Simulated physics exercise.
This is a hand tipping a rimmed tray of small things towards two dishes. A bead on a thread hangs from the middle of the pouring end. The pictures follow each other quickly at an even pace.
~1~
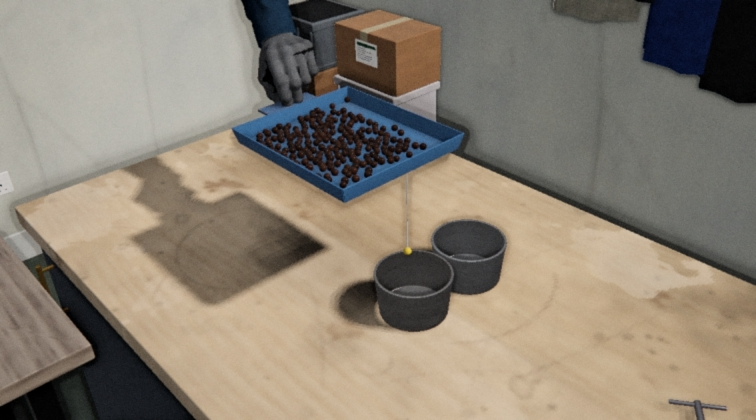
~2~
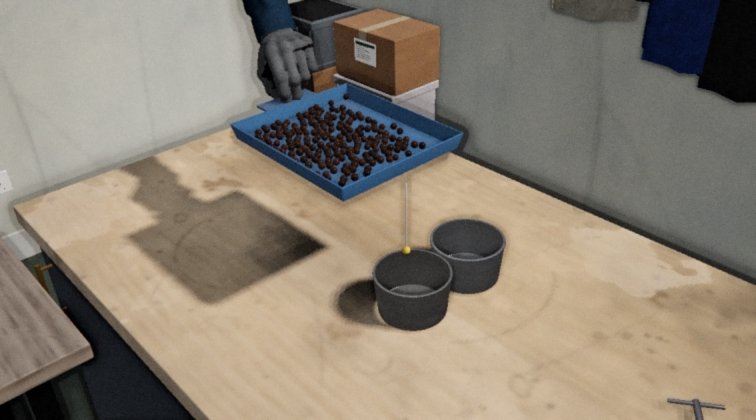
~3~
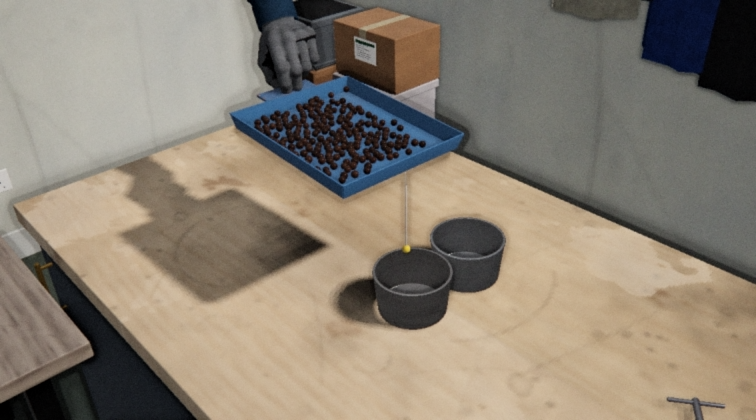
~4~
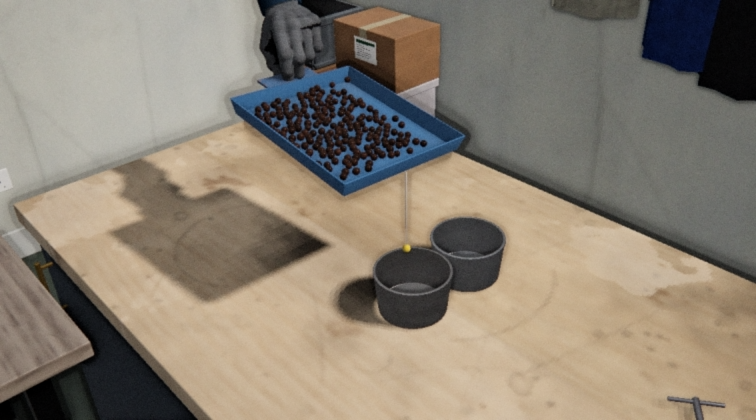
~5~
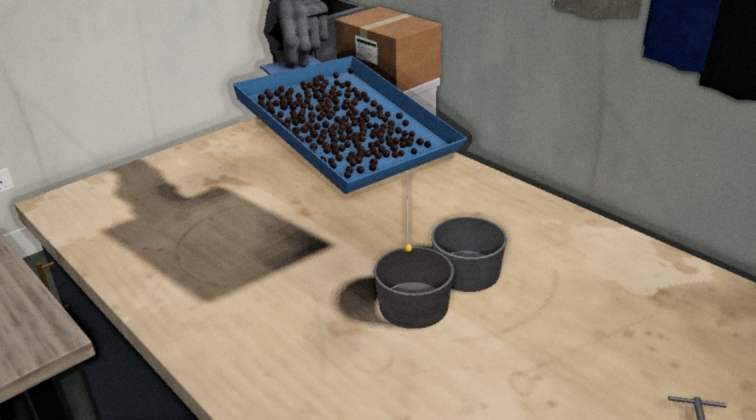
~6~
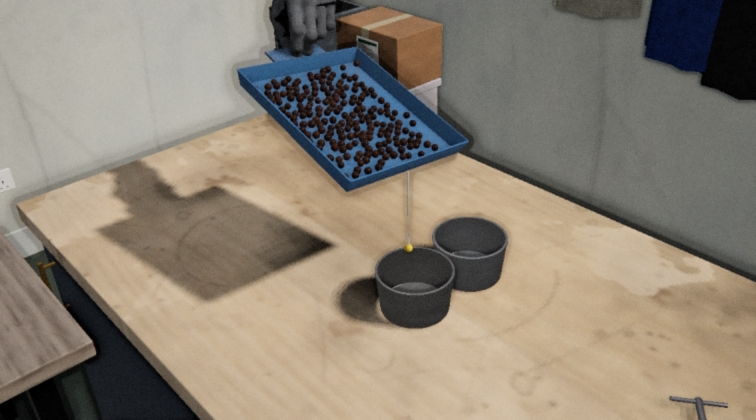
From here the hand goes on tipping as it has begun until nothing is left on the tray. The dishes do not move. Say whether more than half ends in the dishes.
They take more than half between them.
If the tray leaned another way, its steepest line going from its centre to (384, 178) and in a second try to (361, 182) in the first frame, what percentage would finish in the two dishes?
Near 30 % and 0 %.
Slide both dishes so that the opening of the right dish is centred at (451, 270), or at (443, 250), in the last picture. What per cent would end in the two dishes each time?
In turn 20 and 50 in a hundred.
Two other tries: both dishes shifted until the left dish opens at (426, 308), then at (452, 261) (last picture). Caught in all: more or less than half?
In turn: Below a half; more than half.
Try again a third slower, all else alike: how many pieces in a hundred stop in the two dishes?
It comes to 100 per cent or so.
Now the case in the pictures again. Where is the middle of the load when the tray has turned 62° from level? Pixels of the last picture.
Around (437, 150).
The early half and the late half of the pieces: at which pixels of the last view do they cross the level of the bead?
Early half (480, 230), late half (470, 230).
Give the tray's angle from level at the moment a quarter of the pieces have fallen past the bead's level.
Roughly 80°.
Just after the last frame, tray tipped steeply; the larger part on the tray; just a few in the left dish; just a few in the right dish; just a few outside both; about a tenth in the air.
A moment on, tray tipped right over; about a tenth on the tray; about a tenth in the left dish; roughly half in the right dish; about a tenth outside both; roughly a quarter in the air.
Further on, tray tipped past a quarter turn; about a tenth in the left dish; the larger part in the right dish; about a tenth outside both; just a few in the air.
When it is over, tray tipped past a quarter turn; about a tenth in the left dish; the larger part in the right dish; about a tenth outside both.
